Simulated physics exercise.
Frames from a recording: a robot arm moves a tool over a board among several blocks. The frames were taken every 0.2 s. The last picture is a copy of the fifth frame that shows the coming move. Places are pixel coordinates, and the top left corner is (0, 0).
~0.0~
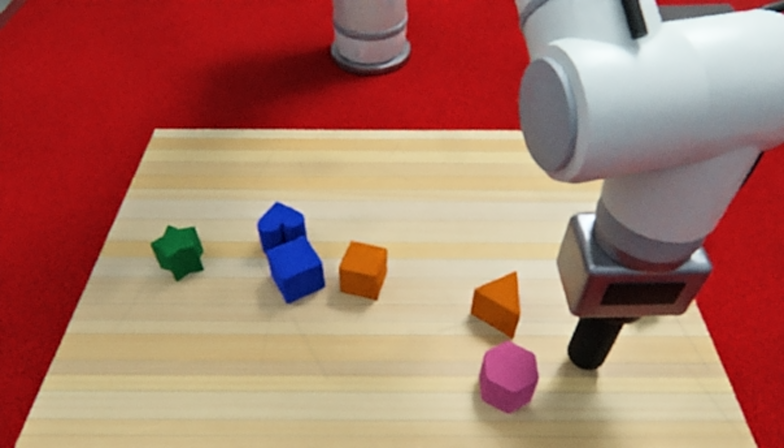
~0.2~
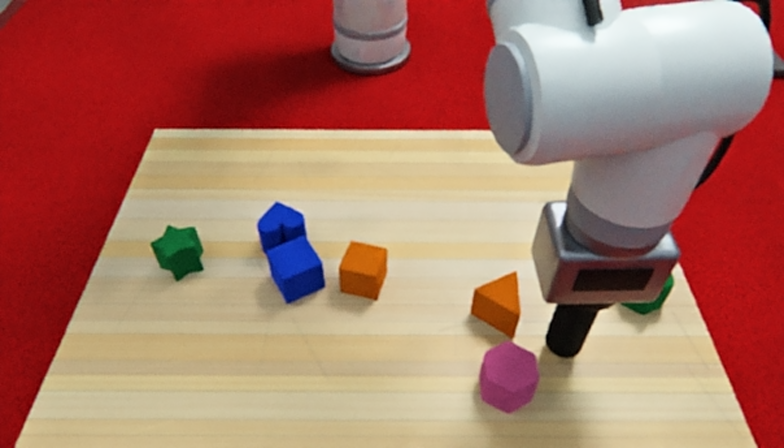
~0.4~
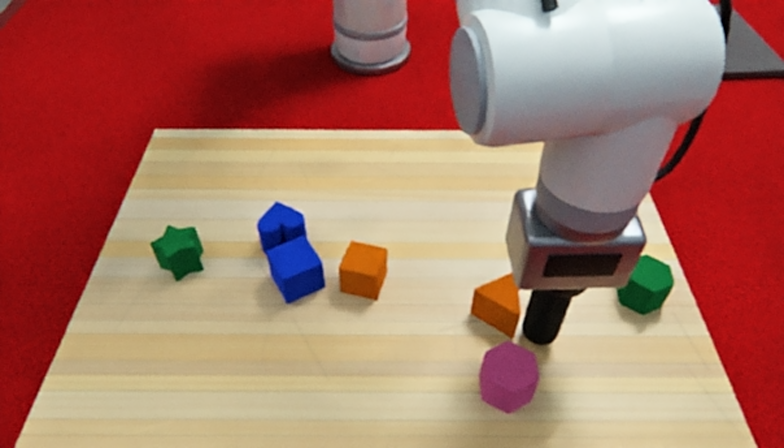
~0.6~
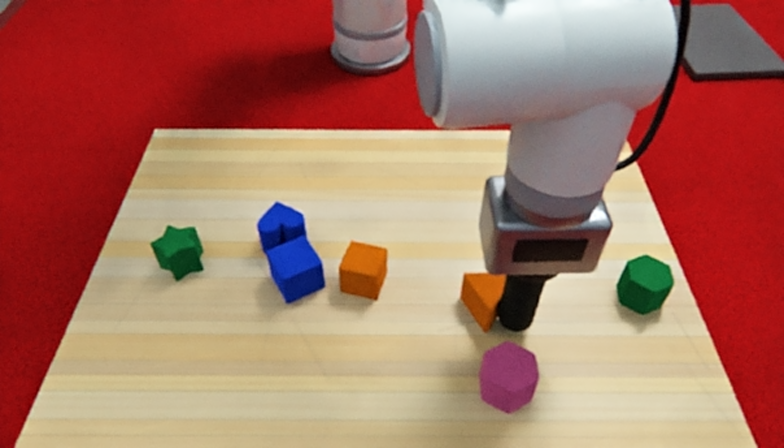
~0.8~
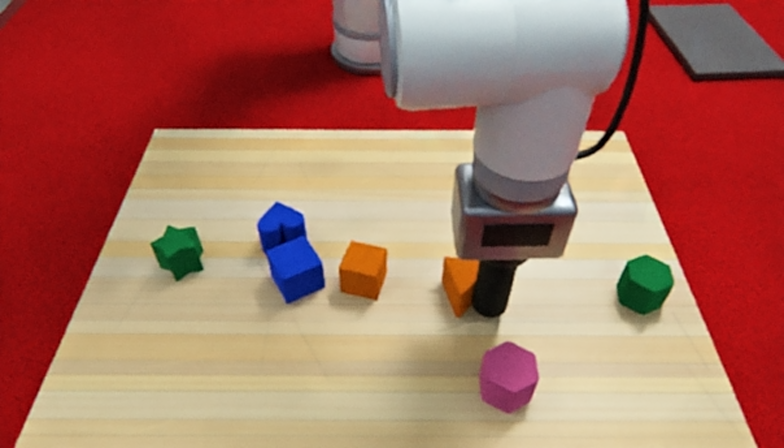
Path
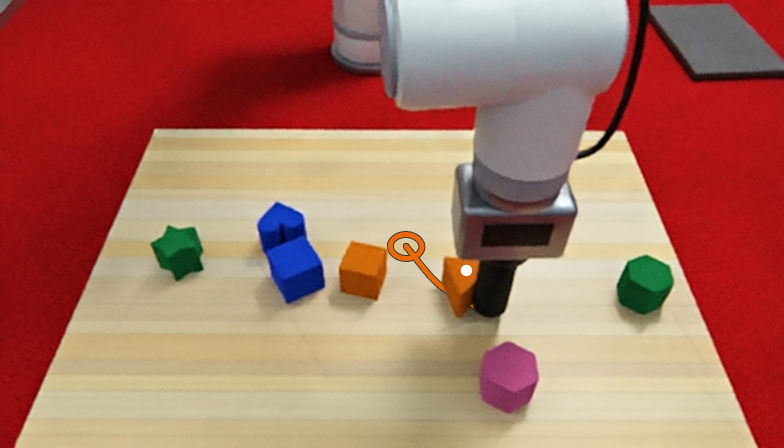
On a pale wooden board over a red surface, a robot arm lowers a black tool near the right side, among several colored blocks. The tool slides left past the pink block, uncovering a green one, then nudges the orange triangular piece a short way left toward the orange square block.
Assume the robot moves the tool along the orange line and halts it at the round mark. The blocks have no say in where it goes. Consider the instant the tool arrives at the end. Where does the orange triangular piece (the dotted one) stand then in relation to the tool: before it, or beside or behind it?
It rides in front to the end.
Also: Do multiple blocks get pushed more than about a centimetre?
No.
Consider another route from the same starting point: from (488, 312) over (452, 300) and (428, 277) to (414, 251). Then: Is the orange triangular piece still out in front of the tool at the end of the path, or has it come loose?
It sits in front of the tool.
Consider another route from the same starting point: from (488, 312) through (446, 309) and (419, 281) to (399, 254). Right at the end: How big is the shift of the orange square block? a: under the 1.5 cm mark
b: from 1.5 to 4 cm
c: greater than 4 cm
Correct choice: A.
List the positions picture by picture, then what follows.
Tip of the tool at (586, 354), middles of tops, orange square block at (363, 257), orange triangular piece at (504, 291), in the first picture.
Tool at (563, 342), nothing pushed, in the second picture.
Tool at (540, 330), nothing pushed, in the third picture.
Tool at (515, 317), orange triangular piece at (490, 285), in the fourth picture.
Tool at (490, 304), orange square block at (363, 257), orange triangular piece at (466, 270), in the fifth picture.
The line goes from (488, 312) by way of (438, 284) to (406, 246); the dot is on the orange triangular piece.
What follows on the original path. One third of the way, tool at (454, 285); orange triangular piece at (433, 251), turned 15° clockwise.
Two thirds of the way, tool at (426, 262); orange triangular piece at (405, 230).
At the end, tool at (406, 237); orange square block unmoved; orange triangular piece at (382, 209), turned 15° anticlockwise.
